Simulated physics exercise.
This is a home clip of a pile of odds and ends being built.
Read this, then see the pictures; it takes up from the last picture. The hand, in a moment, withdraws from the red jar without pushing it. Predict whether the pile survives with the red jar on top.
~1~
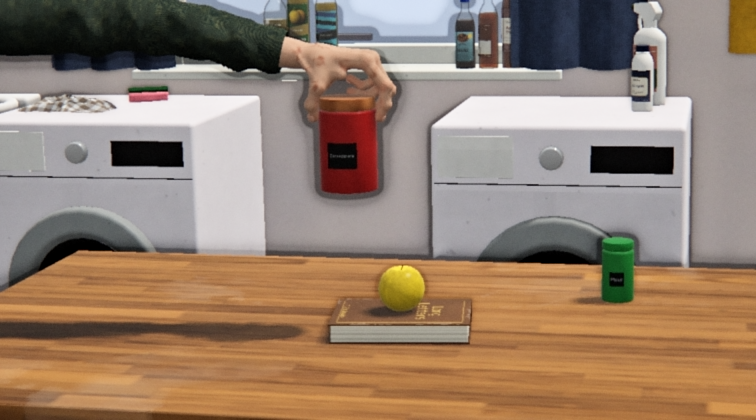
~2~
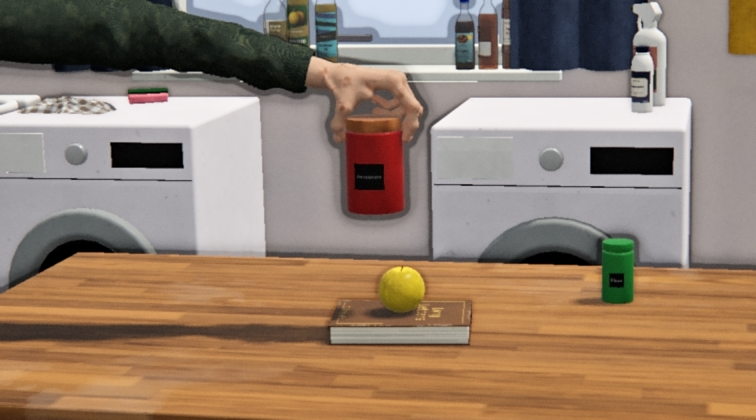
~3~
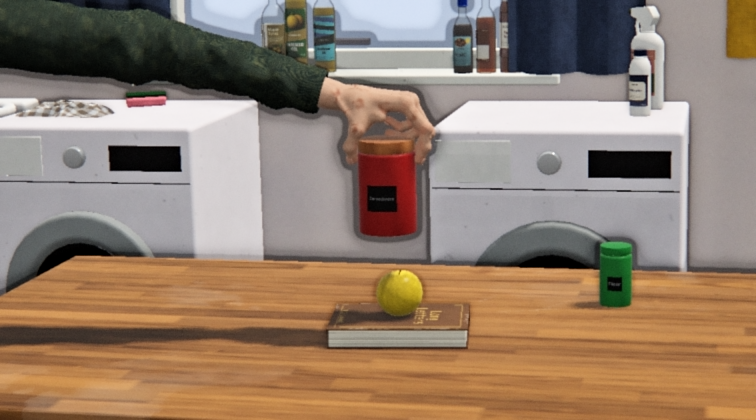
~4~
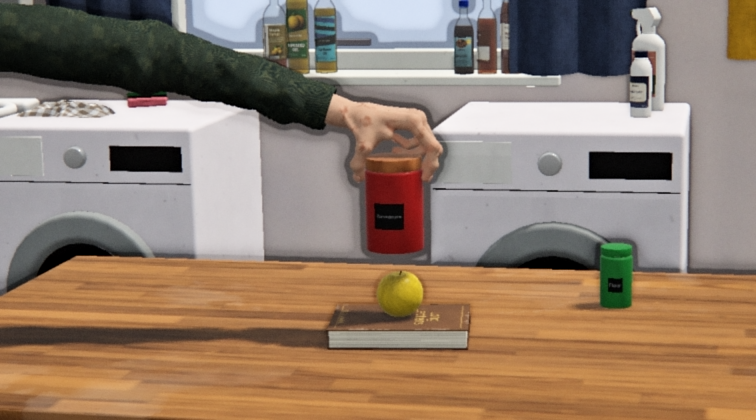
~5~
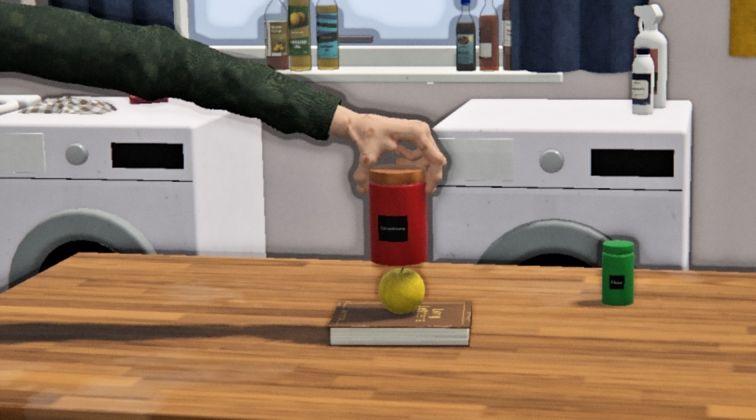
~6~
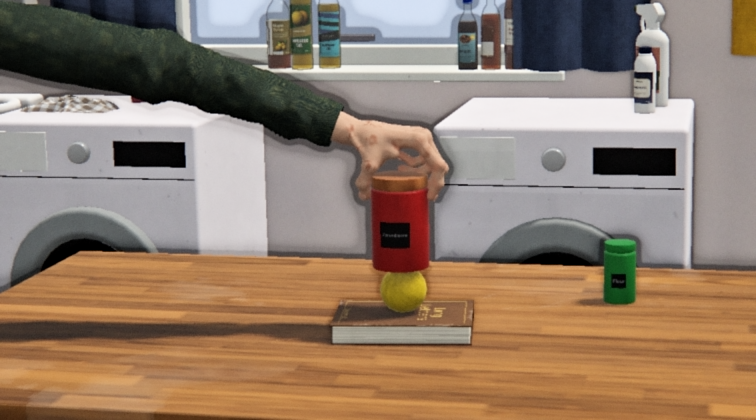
Something comes down.
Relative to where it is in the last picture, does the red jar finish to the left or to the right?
Off leftwards in the picture.
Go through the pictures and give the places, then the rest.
Coming down; red jar (348, 143); green shaker (618, 270), in the first frame.
Coming down; red jar (375, 164); brown book (402, 322), in the second frame.
Coming down; red jar (388, 185); yellow apple (399, 293), in the third frame.
Coming down; red jar (394, 203); green shaker (616, 276), in the fourth frame.
Coming down; red jar (398, 214); brown book (402, 323), in the fifth frame.
Set down, still held; red jar (400, 221); yellow apple (403, 290), in the sixth frame.
Then, 0.60 s later than the last frame, red jar now fallen.
Then, 1.20 s later than the last frame, things are still on the move.
Then, 2.40 s later than the last frame, as before.
When it is over, fallen, red jar; the other 3 as before. The pile comes apart.
